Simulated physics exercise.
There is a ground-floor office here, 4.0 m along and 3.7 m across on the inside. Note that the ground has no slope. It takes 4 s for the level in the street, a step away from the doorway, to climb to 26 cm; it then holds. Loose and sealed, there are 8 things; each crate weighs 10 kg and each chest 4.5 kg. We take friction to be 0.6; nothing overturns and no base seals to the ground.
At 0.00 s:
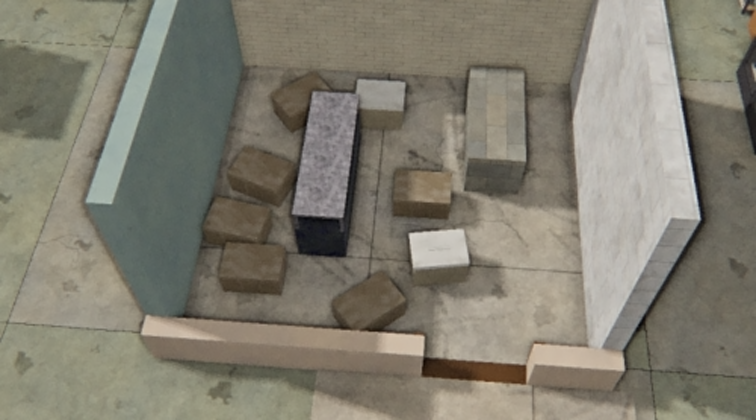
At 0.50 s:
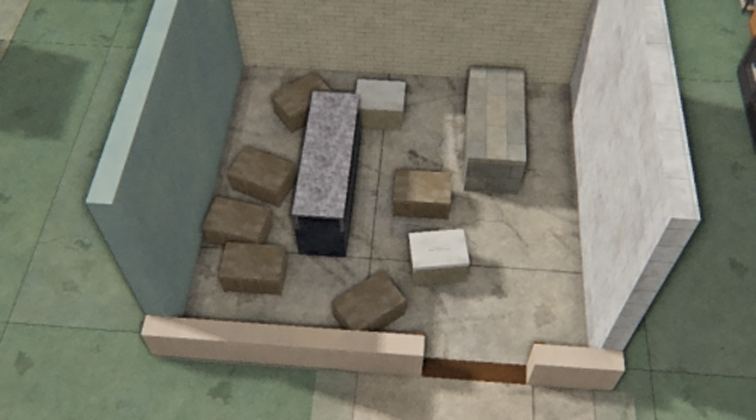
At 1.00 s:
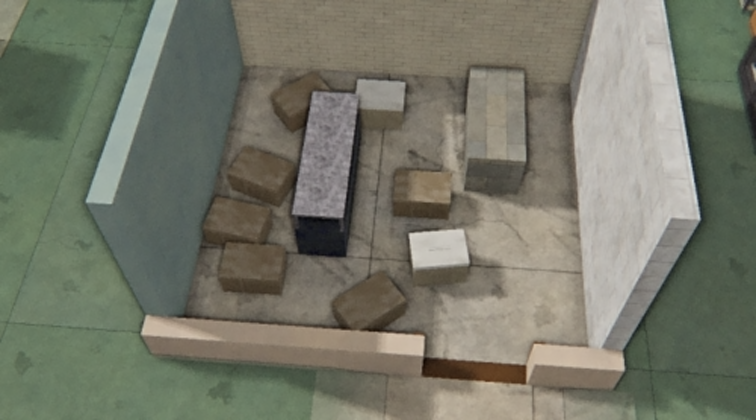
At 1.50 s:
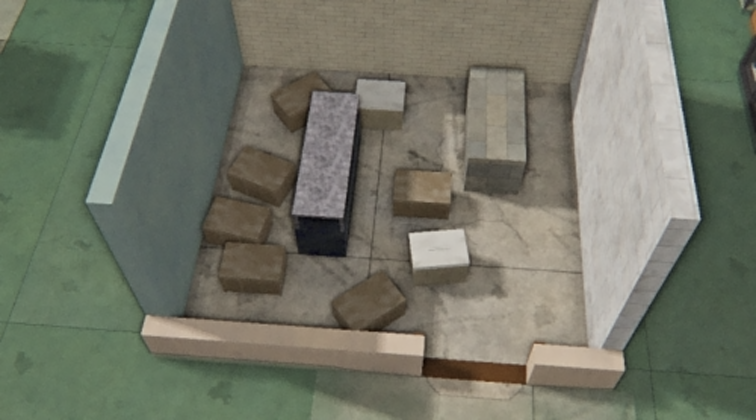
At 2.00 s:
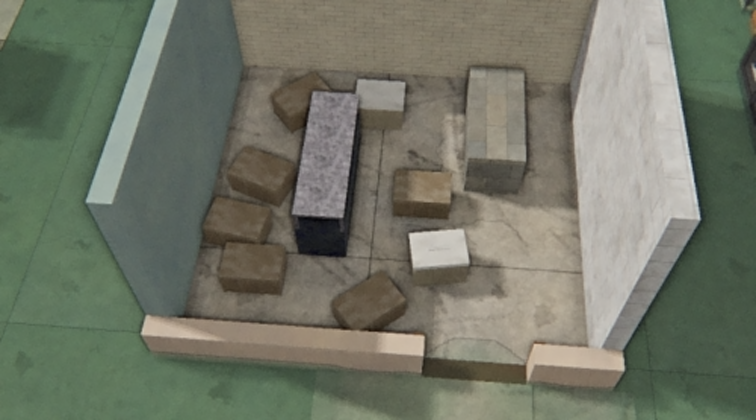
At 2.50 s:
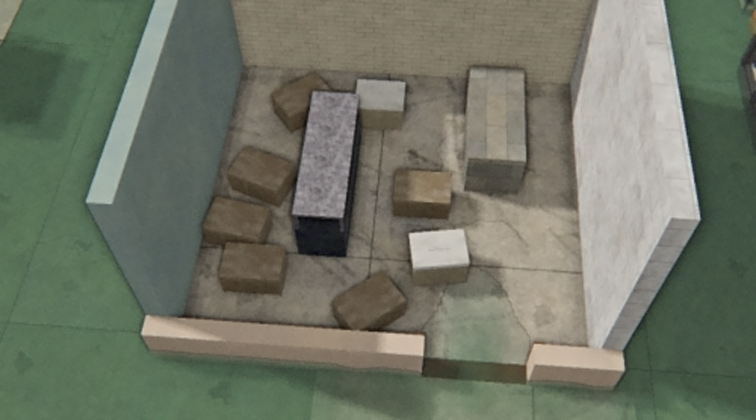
In a roofless ground-floor room scattered with brown and white blocks, green water spread over the ground outside, reached the doorway, and crept a short way across the floor while the blocks stayed still.
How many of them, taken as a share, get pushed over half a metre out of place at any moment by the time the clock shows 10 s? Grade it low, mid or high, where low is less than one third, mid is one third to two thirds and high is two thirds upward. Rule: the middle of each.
Grade: Mid.
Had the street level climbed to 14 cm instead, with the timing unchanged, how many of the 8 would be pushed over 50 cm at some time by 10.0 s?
Then it comes to 3.
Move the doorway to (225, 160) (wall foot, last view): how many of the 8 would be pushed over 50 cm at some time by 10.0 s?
You'd get 7 in that case.
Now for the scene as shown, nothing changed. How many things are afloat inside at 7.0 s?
At that moment it comes to 3.
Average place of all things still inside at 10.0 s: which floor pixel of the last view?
They average out to somewhere around (300, 202).
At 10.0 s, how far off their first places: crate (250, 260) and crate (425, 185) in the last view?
Shifts: 10 cm / 150 cm.
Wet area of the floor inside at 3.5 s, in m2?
My estimate is roughly 3.5 m2.
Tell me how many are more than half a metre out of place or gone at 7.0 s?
3 in all.
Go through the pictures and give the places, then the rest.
The first picture shows a crate at (261, 168), on the bottom; a chest at (439, 248), on the bottom; 0.0 m2 under water; 0 of 8 have shifted.
The second picture shows a crate at (261, 168) rests on the ground; a chest at (439, 248) rests on the ground; 0.0 m2 under water; 0 of 8 have shifted.
The third picture shows a crate at (261, 168), on the bottom; a chest at (439, 248), on the bottom; water covers 0.0 m2; 0 of 8 have shifted.
The fourth picture shows a crate at (261, 168) rests on the ground; a chest at (439, 248) rests on the ground; 0.0 m2 under water; 0 of 8 have shifted.
The fifth picture shows a crate at (261, 168) rests on the ground; a chest at (439, 248) rests on the ground; 0.1 m2 under water; 0 of 8 have shifted.
The sixth picture shows a crate at (261, 168), on the bottom; a chest at (439, 248) rests on the ground; 0.7 m2 under water; 0 of 8 have shifted.
After 3.5 s 0 of 8 are over 50 cm from their spots; 0 afloat.
After 4.5 s 1 of 8 are over 50 cm from their spots; 1 afloat.
After 7.0 s 3 of 8 are over 50 cm from their spots; 3 afloat.
After 10.0 s 4 of 8 are over 50 cm from their spots, and 4 have been at some point; 6 afloat.
